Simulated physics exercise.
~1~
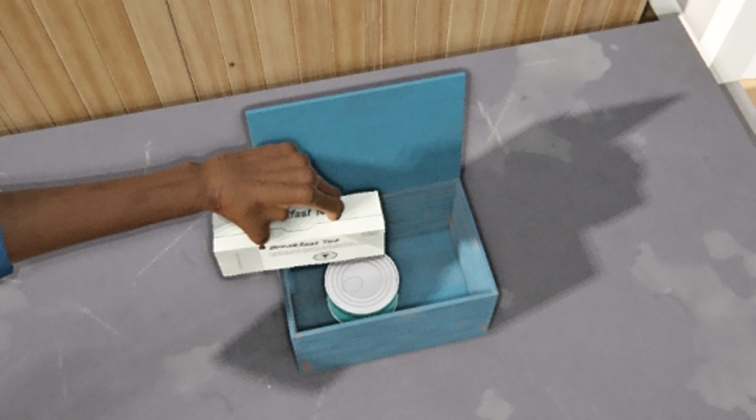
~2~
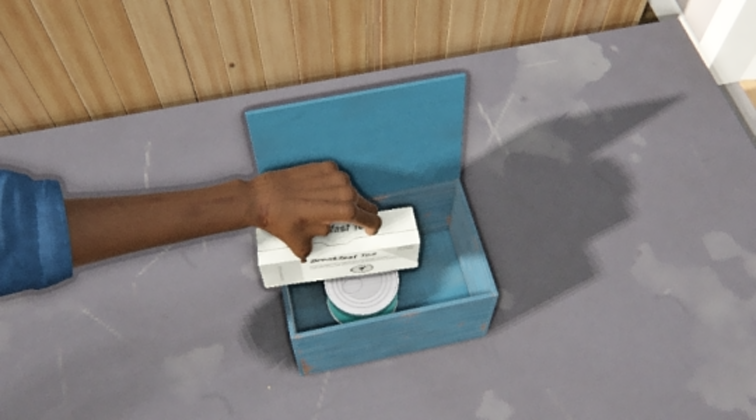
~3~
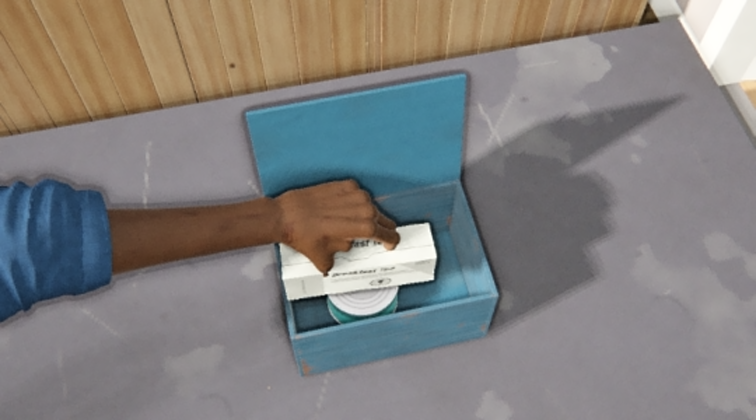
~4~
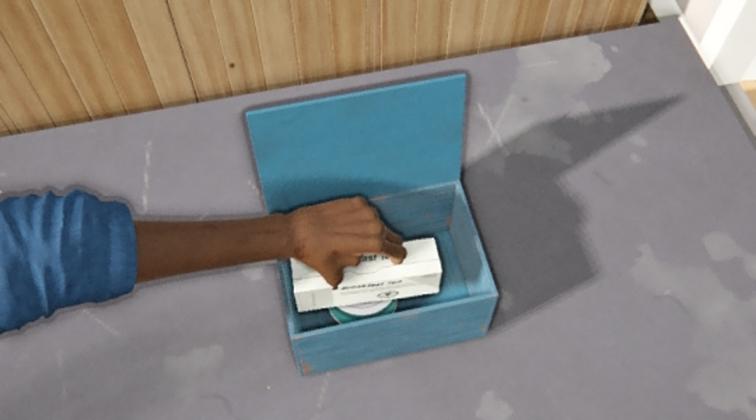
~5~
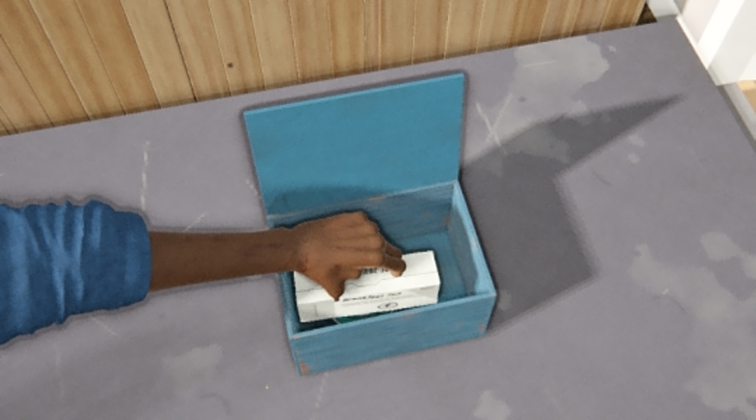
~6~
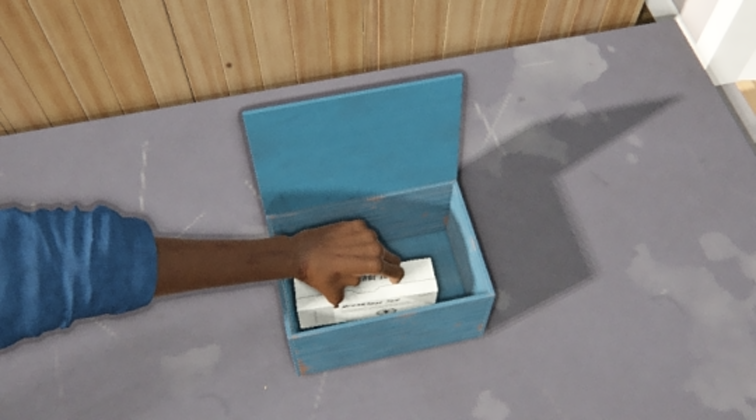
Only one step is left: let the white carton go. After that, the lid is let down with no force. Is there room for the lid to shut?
Well, the lid goes all the way down, see.
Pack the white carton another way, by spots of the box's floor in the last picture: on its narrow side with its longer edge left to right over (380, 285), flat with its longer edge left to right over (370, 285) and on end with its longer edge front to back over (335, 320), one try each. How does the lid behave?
Closed, Closed, Open.
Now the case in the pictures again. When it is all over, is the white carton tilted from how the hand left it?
At the finish the white carton holds its orientation.
Then, 1.10 s later than the last frame, lid starting down.
Then, 1.60 s later than the last frame, lid 60° above the rim.
Then, 2.00 s later than the last frame, lid 34° above the rim.
Then, 2.30 s later than the last frame, lid 12° above the rim.
When it is over, lid shut; both as before. End places, in pixels of the last picture, white carton near (365, 294).
